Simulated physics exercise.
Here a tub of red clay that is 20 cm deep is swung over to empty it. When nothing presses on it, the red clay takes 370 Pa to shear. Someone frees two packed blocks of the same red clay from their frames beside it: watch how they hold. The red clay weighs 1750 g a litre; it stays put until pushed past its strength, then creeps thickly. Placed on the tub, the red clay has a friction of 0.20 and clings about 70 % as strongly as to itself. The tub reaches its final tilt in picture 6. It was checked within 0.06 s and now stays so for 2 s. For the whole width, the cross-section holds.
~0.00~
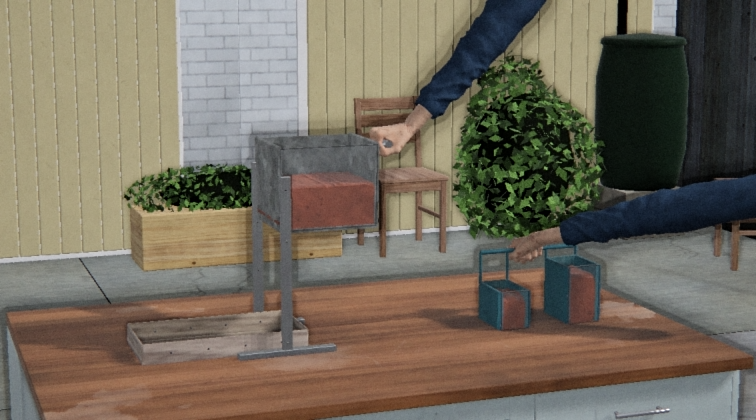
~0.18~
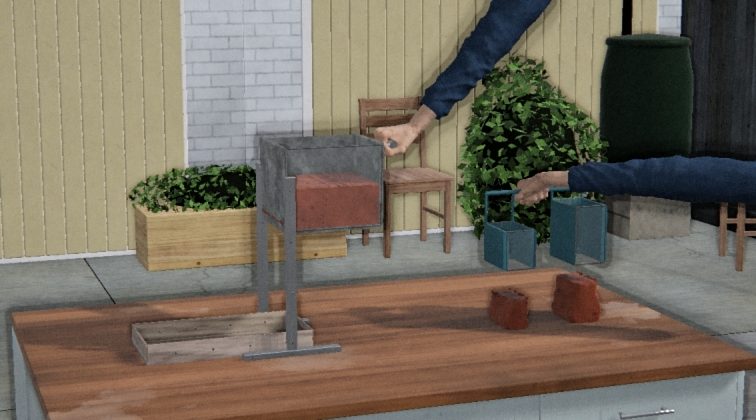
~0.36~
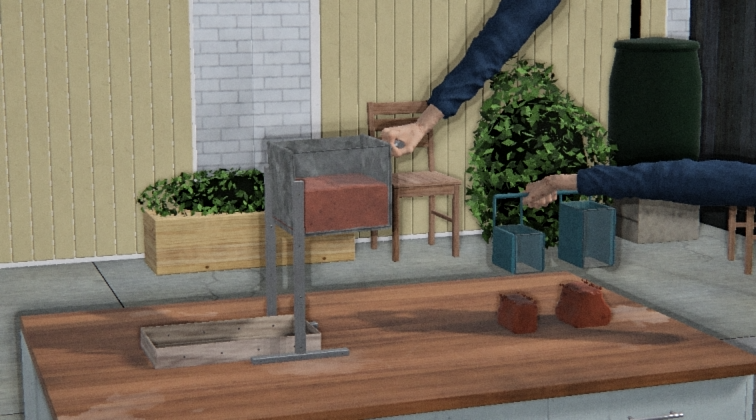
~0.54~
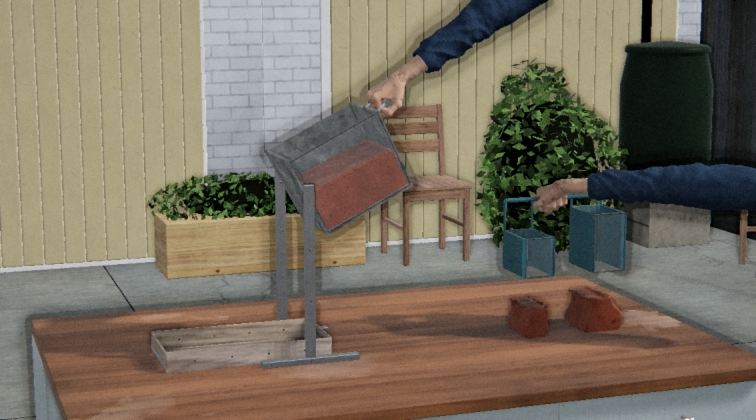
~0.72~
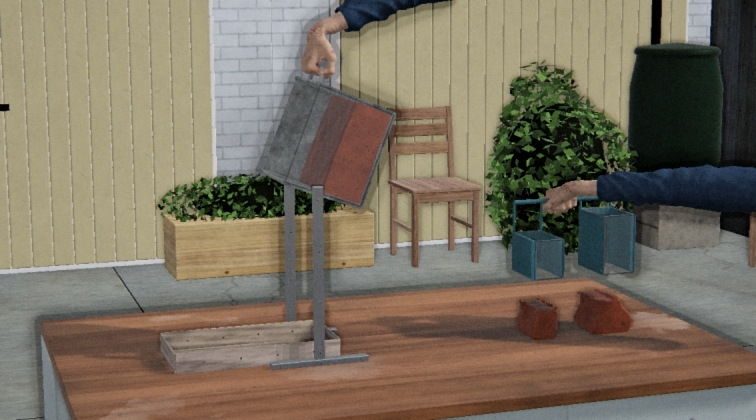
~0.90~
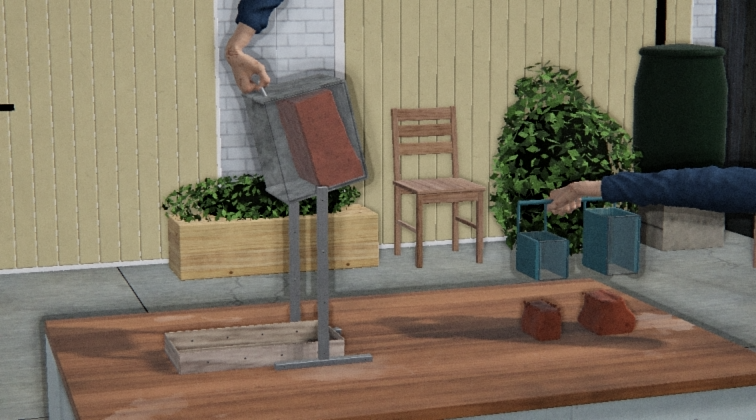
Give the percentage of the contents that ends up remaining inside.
I would say roughly 33 per cent remains inside.
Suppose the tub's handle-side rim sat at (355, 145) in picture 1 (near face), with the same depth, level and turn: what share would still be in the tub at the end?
About 40 per cent.
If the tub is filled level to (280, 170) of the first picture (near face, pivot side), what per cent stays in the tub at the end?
Result: Approx. 25 % remaining in tub.
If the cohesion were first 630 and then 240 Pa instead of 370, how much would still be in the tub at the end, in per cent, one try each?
40 %, then 30 %.
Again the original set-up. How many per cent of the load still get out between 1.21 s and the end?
Roughly 8 percent of the load.
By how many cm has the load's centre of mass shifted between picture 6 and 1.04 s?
Shift: Roughly 10 cm.
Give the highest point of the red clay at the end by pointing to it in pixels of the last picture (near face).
On the near face, the top ends up close to (333, 163).
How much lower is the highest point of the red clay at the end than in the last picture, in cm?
About 17 cm.
By 1.04 s, the tub is at 103 degrees and holds 79 %.
By 1.21 s, the tub is at 103 degrees and holds 41 %.
By 1.38 s, the tub is at 103 degrees and holds 39 %.
By 1.55 s, the tub is at 103 degrees and holds 39 %.
By 2.90 s, at the end, the tub is at 103 degrees and holds 33 %.
